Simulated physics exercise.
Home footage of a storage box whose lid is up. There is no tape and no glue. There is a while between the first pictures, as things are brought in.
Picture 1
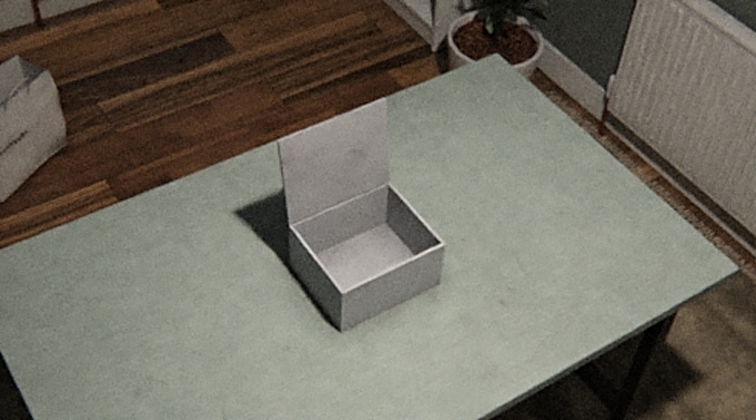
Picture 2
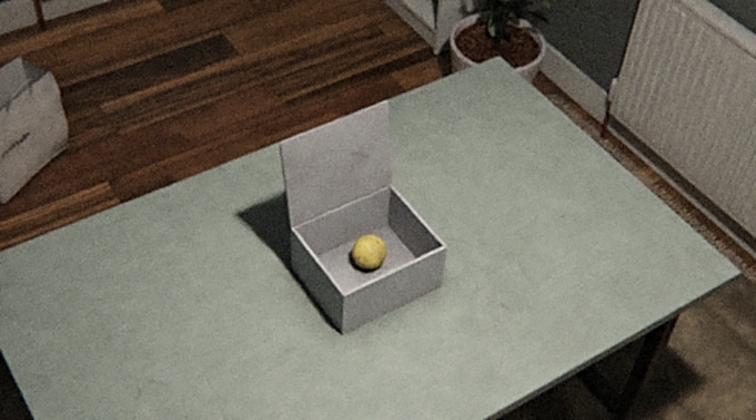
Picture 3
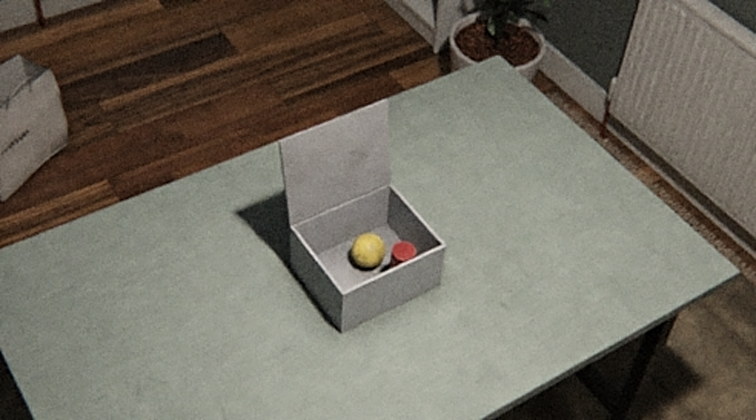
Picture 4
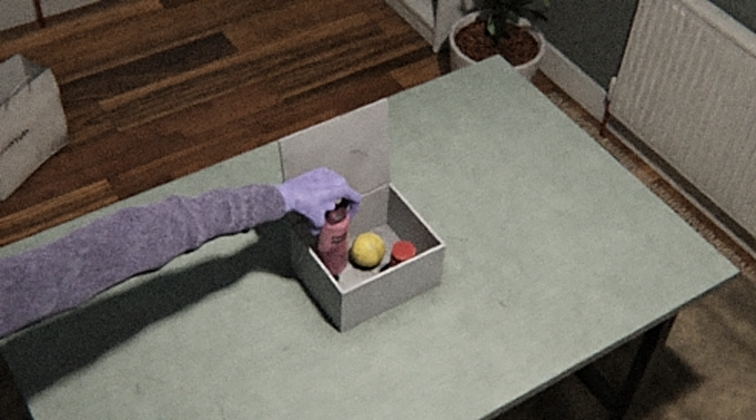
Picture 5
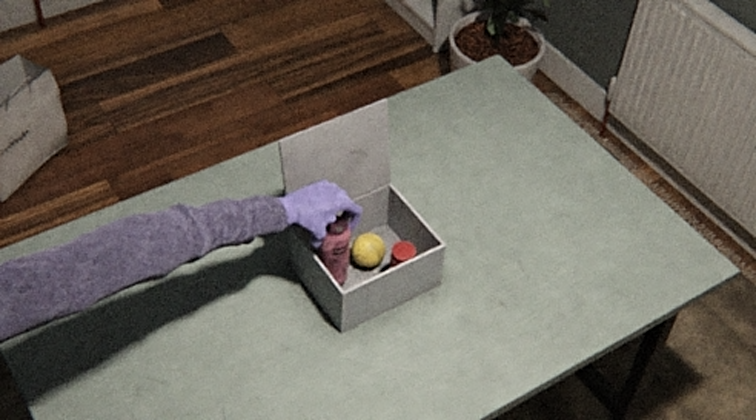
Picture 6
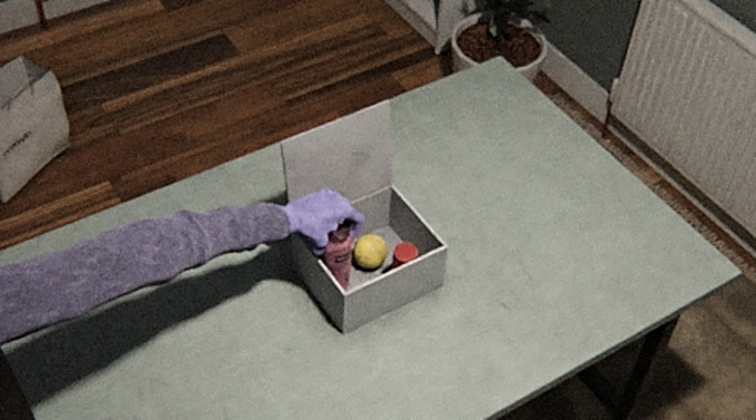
In a room with a dark wooden floor, a pale green table is seen from above at an angle by a camera that barely moves. An open white box with a raised lid sits on it, with a potted plant and white radiator behind; a yellow ball, then a small red object to its right, appear inside. A purple-sleeved, gloved arm reaches from the left, lowering a pink container slightly at the box's left side.
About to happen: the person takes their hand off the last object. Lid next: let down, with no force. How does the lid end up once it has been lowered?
Lid blocked.
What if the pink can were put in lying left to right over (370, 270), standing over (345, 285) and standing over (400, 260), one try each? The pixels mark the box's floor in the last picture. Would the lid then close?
The first time it goes down completely, the next time it is kept open, and the last time it is kept open.
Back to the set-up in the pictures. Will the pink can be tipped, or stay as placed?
As it turns out, the pink can keeps its original angle.
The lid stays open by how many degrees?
The answer is about 35 degrees.
Then, 1.10 s on from there, lid starting down.
Then, 1.50 s on from there, lid 66° above the rim.
Then, 1.80 s on from there, lid 42° above the rim.
Then, 3.70 s on from there, lid 35° above the rim.
In the end, lid 36° above the rim; all 3 unmoved. At the end, from the last picture's camera, pink can near (335, 259).
